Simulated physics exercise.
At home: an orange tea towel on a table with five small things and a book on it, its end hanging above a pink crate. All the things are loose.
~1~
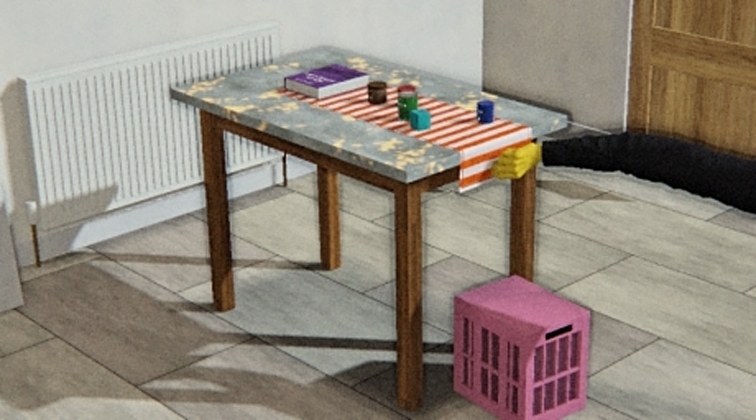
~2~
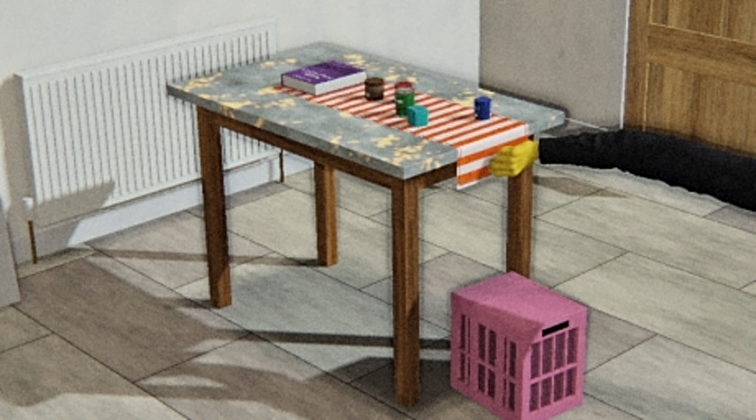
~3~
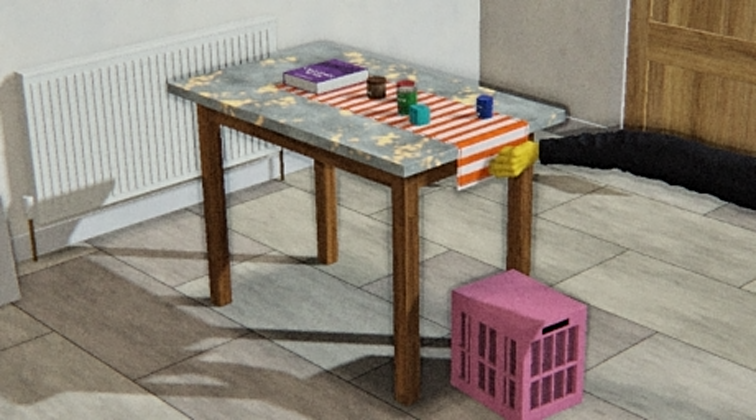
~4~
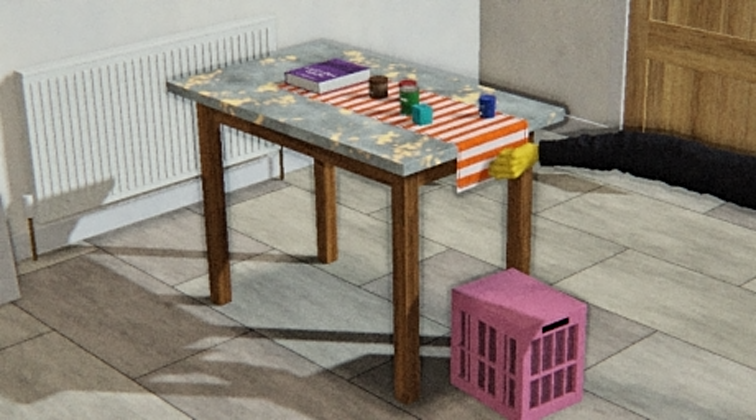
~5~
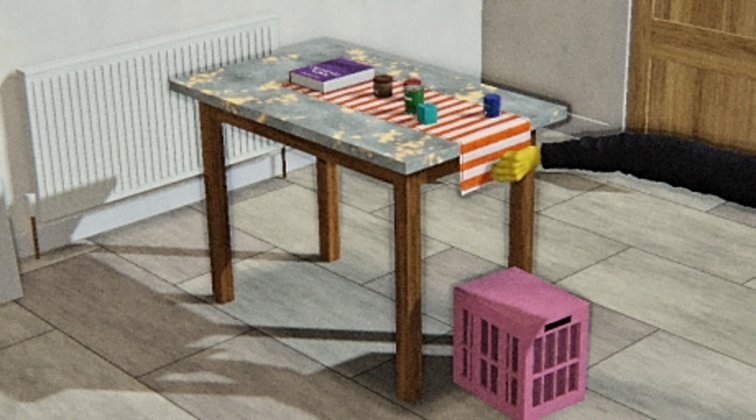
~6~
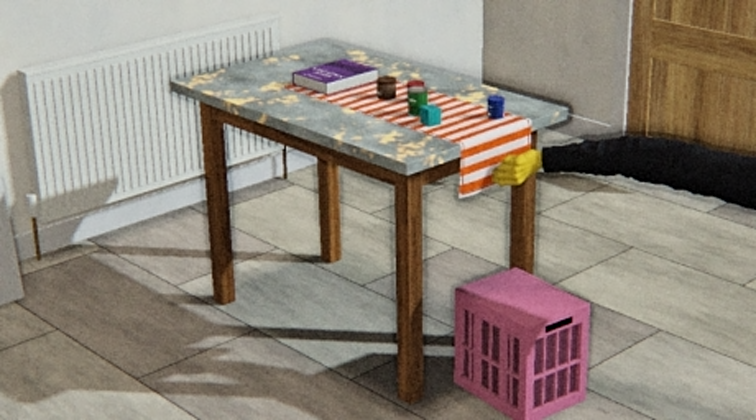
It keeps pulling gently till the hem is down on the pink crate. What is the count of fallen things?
It carries off three.
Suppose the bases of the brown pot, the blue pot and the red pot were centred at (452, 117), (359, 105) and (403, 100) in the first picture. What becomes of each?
The brown pot goes over; the blue pot survives; the red pot keeps its place on top.
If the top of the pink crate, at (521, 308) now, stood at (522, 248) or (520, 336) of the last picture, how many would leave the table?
Then 1 and 4.
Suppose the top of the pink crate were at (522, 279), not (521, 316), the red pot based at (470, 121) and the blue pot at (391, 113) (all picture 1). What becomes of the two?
The red pot is carried off; the blue pot does not fall.
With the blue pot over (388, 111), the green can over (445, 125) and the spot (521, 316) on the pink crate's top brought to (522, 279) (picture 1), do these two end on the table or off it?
The blue pot keeps its place on top; the green can is carried off.
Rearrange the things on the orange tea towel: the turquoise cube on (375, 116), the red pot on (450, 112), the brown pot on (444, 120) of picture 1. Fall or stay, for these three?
The turquoise cube stays on; the red pot drops off; the brown pot drops off.
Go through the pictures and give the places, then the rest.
The first picture shows hem (460, 192); blue pot (486, 103); turquoise cube (420, 112); green can (408, 94); red pot (406, 88); brown pot (377, 84); top of the crate (521, 316).
The second picture shows hem (457, 189); blue pot (483, 99).
The third picture shows hem (458, 190); turquoise cube (420, 107).
The fourth picture shows hem (457, 192); green can (409, 88); top of the crate (518, 309).
The fifth picture shows hem (462, 195); red pot (412, 82).
The sixth picture shows hem (459, 198); blue pot (496, 98); turquoise cube (431, 107); green can (418, 89); red pot (416, 83); brown pot (386, 79).
A little later, hem near (497, 209); all still up.
Next, hem near (497, 253); blue pot and turquoise cube gone.
Later still, hem on the crate; blue pot, turquoise cube and green can gone.
When it is over, hem on the crate; blue pot, turquoise cube and green can gone. The answer is three.
